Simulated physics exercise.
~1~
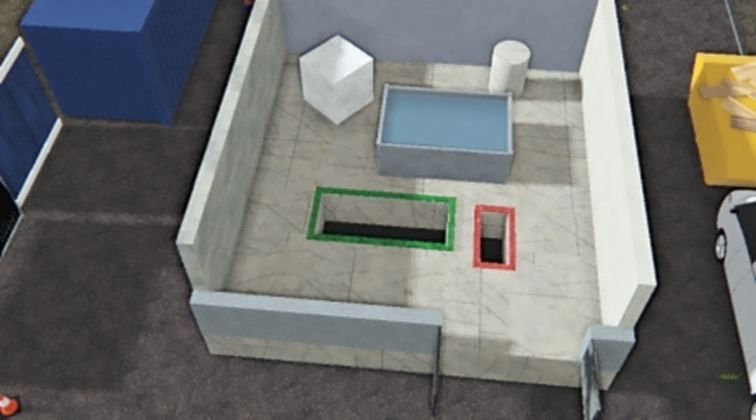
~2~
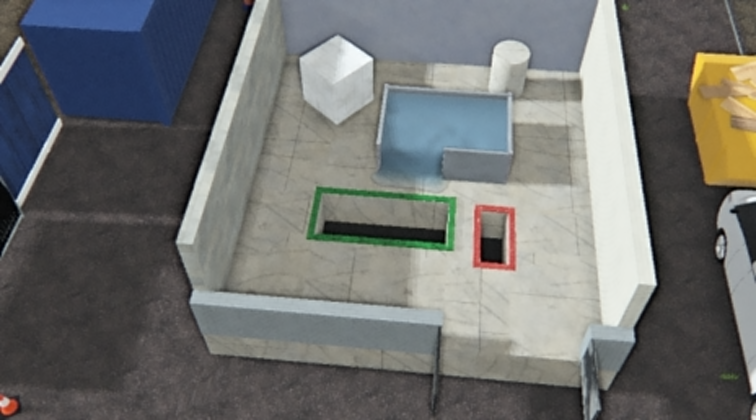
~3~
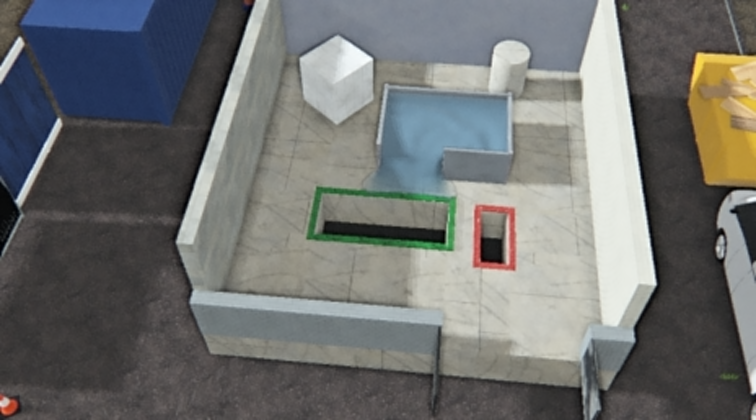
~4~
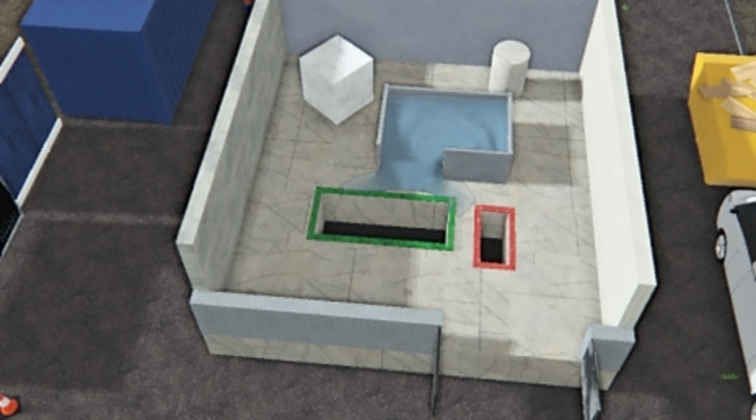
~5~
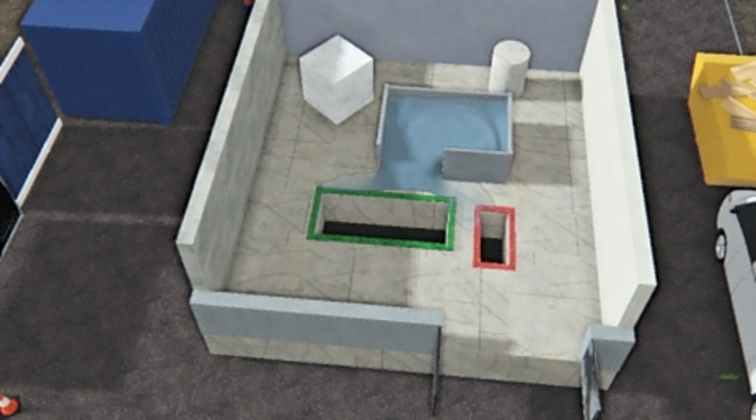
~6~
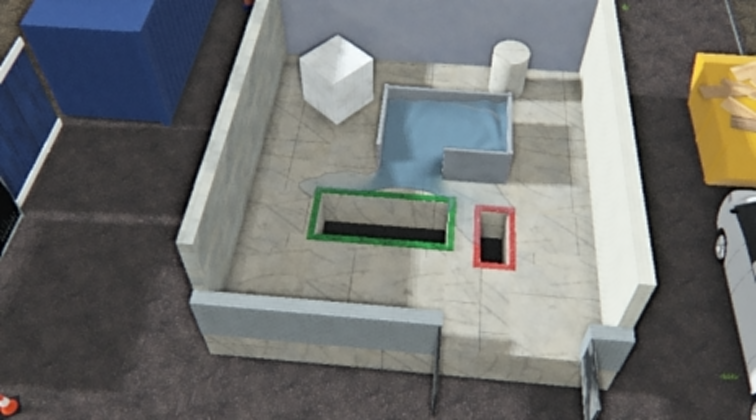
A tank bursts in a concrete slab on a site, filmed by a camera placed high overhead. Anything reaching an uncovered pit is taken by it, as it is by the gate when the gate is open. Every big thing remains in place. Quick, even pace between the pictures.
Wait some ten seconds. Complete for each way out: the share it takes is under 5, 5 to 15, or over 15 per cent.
Completed: For the gate it is under 5 per cent; for the green pit it is over 15 per cent; for the red pit it is under 5 per cent.
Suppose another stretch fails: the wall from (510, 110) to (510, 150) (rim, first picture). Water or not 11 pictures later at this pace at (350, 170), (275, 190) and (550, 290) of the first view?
Result, in sequence: Untouched by the flood; untouched by the flood; inundated.
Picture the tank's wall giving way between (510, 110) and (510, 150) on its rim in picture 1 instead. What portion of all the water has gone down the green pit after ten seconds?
Green 0 %.
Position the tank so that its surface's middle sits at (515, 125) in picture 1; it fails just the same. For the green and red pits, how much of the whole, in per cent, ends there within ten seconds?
Green 25 %, red 40 %.
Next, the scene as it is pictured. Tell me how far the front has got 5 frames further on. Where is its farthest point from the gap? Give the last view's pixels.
The farthest wet spot is near (252, 188).
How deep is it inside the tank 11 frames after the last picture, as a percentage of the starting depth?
I'd put it near 44 per cent.
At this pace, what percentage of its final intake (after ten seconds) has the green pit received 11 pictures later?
About 60 %.
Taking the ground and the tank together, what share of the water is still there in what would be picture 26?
I make it around 38 per cent.
A moment on, water covers 5 % of the floor; the gate 0 %, the green pit 30 %, the red pit 1 %.
Next, water covers 5 % of the floor; the gate 0 %, the green pit 46 %, the red pit 1 %.
Then, water covers 10 % of the floor; the gate 0 %, the green pit 61 %, the red pit 1 %.
Later, water covers 15 % of the floor; the gate 0 %, the green pit 72 %, the red pit 2 %.
In the end, water covers 30 % of the floor; the gate 0 %, the green pit 77 %, the red pit 2 %.
